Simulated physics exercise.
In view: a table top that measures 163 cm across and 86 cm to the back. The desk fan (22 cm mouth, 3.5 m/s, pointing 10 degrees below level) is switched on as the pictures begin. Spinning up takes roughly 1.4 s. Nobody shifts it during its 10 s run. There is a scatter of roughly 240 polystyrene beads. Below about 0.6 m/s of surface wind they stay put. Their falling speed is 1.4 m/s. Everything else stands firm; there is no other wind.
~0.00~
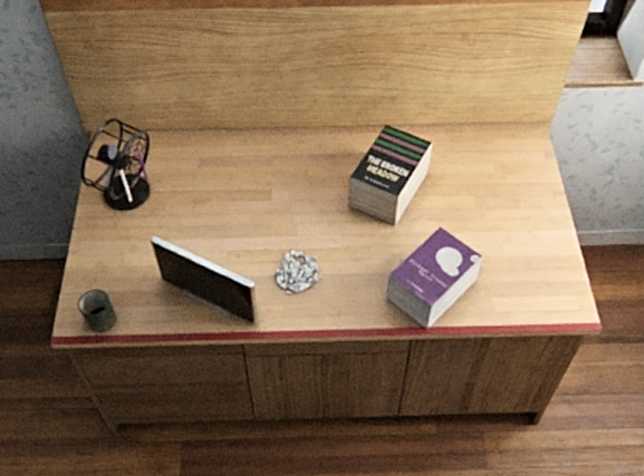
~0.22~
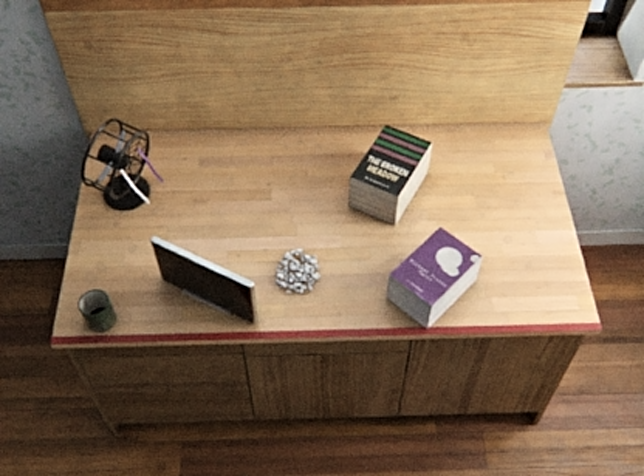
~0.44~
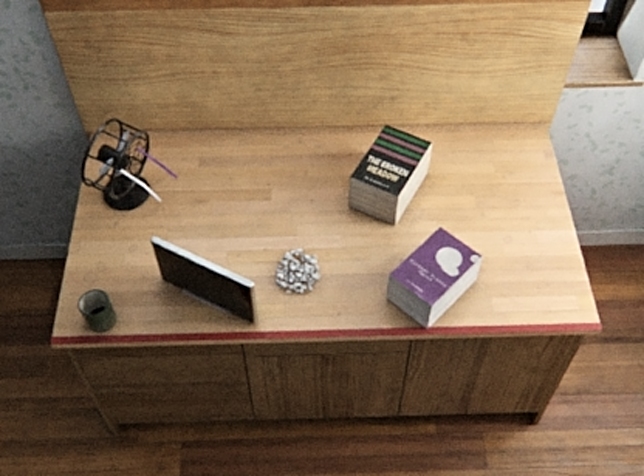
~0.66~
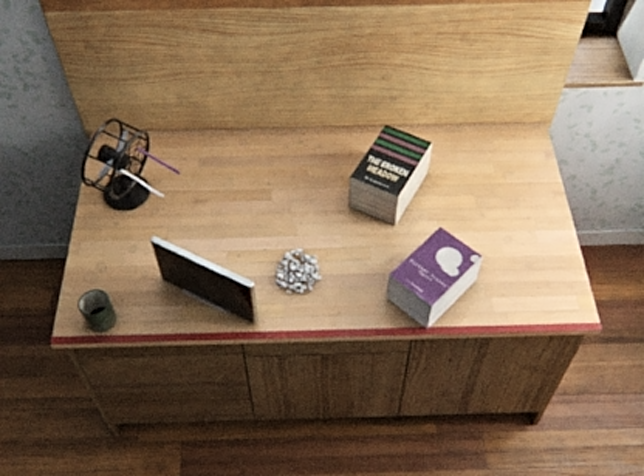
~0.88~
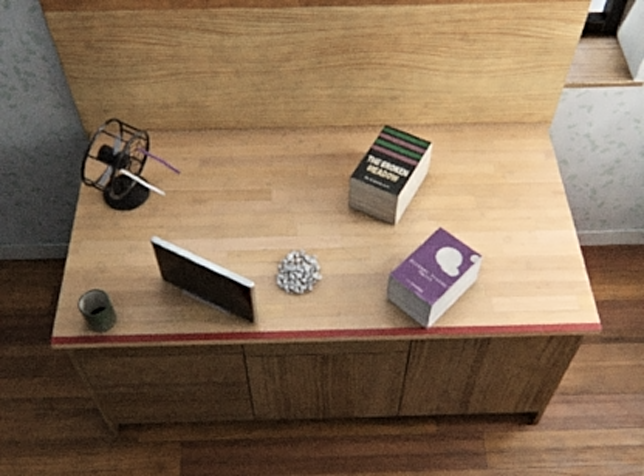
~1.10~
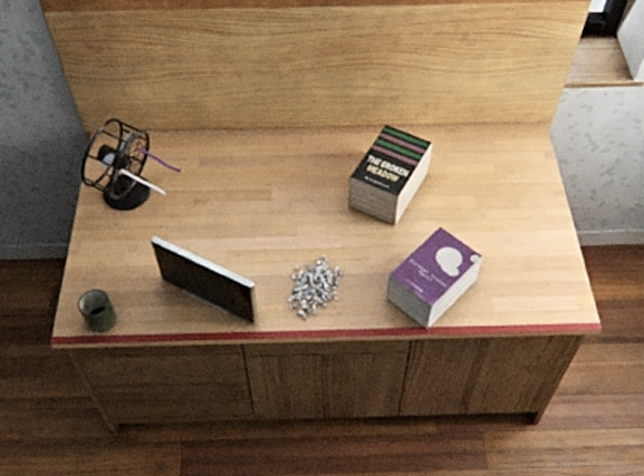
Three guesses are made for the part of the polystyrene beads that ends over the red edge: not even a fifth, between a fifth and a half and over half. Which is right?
Of the polystyrene beads, over half end over the red edge.
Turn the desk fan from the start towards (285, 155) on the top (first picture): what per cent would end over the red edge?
It would be near 0 %.
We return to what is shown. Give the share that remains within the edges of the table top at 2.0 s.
Near 1 %.
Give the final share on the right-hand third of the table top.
Some 0 per cent.
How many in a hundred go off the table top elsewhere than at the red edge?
Near 2 %.
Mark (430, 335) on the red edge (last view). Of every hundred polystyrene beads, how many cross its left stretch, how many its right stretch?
Some 100 % left, 0 % right.
After 2.0 s the count stands so, 97 % are over the red edge.
After 3.2 s the count stands so, 98 % are over the red edge.
After 5.5 s the count stands so, 98 % are over the red edge.
After 10.0 s, at the end, 98 % are over the red edge.
